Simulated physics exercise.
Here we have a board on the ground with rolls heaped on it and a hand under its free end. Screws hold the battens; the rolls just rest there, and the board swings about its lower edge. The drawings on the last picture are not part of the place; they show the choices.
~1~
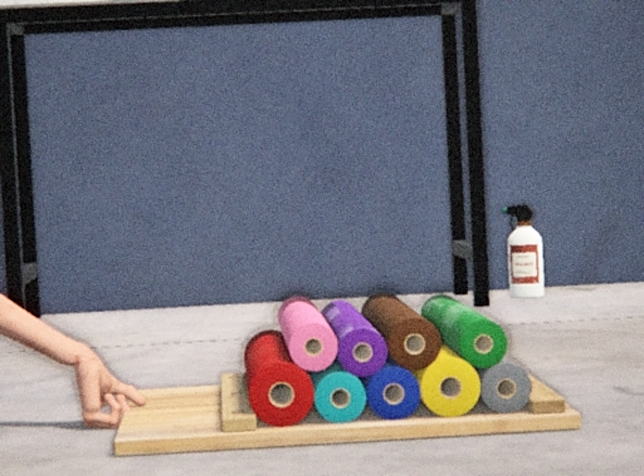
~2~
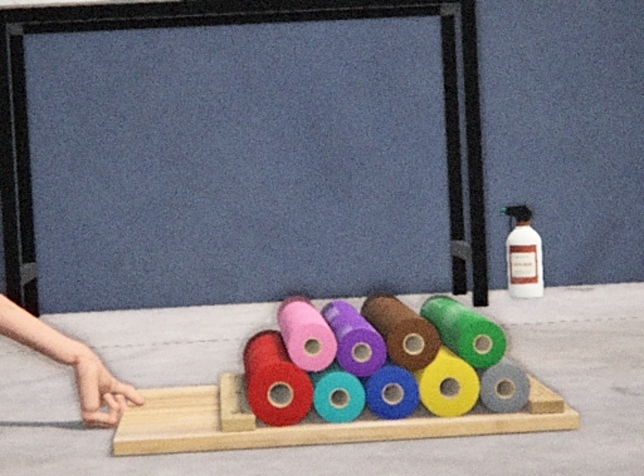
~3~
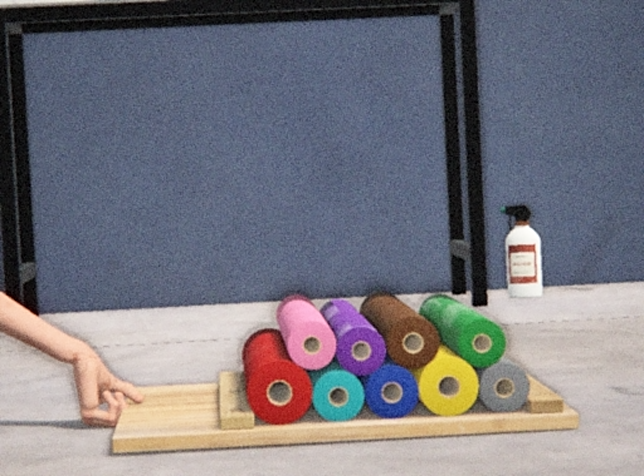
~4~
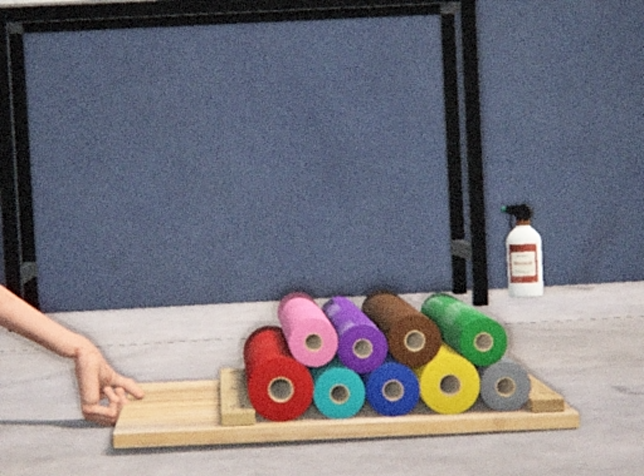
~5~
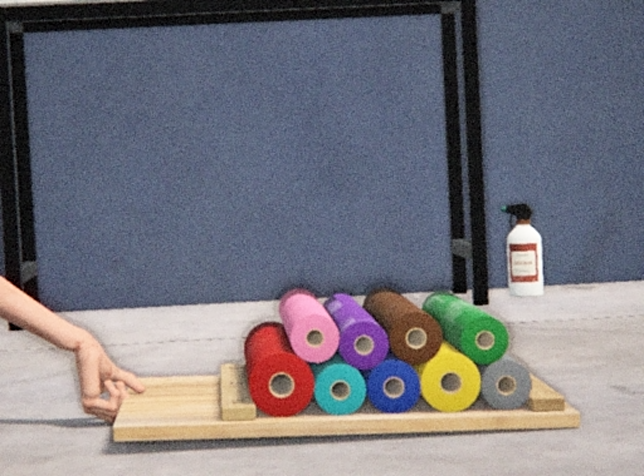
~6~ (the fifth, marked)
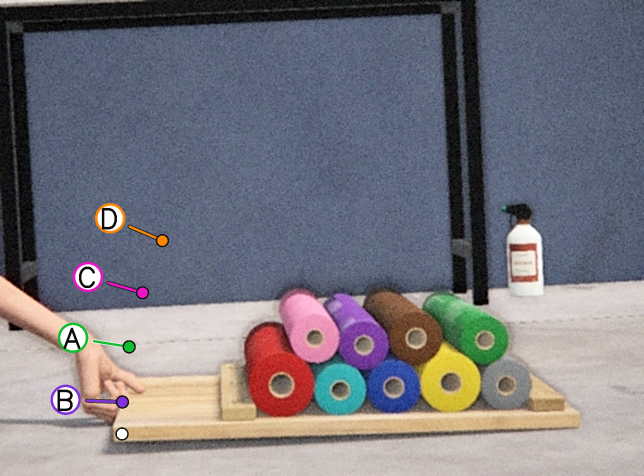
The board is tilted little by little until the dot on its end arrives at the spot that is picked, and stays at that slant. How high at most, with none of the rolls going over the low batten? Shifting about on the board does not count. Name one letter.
Mark C is as high as it can go.
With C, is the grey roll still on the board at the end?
Yes.
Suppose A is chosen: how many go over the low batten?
With A, none.
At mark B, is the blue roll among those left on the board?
Yes, with B.
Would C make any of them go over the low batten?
No, at C.
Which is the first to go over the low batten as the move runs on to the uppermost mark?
It is the green one.
On the marked copy, A at (129, 347); B at (122, 402); C at (142, 293); D at (162, 241); the white dot at (122, 434).
Following C. Soon after the start, board at 14°.
Later, board at 19°.
In the end, board at 19°, none over the low batten.
As for the rest, A none over the low batten; B none over the low batten; D one over the low batten (green).
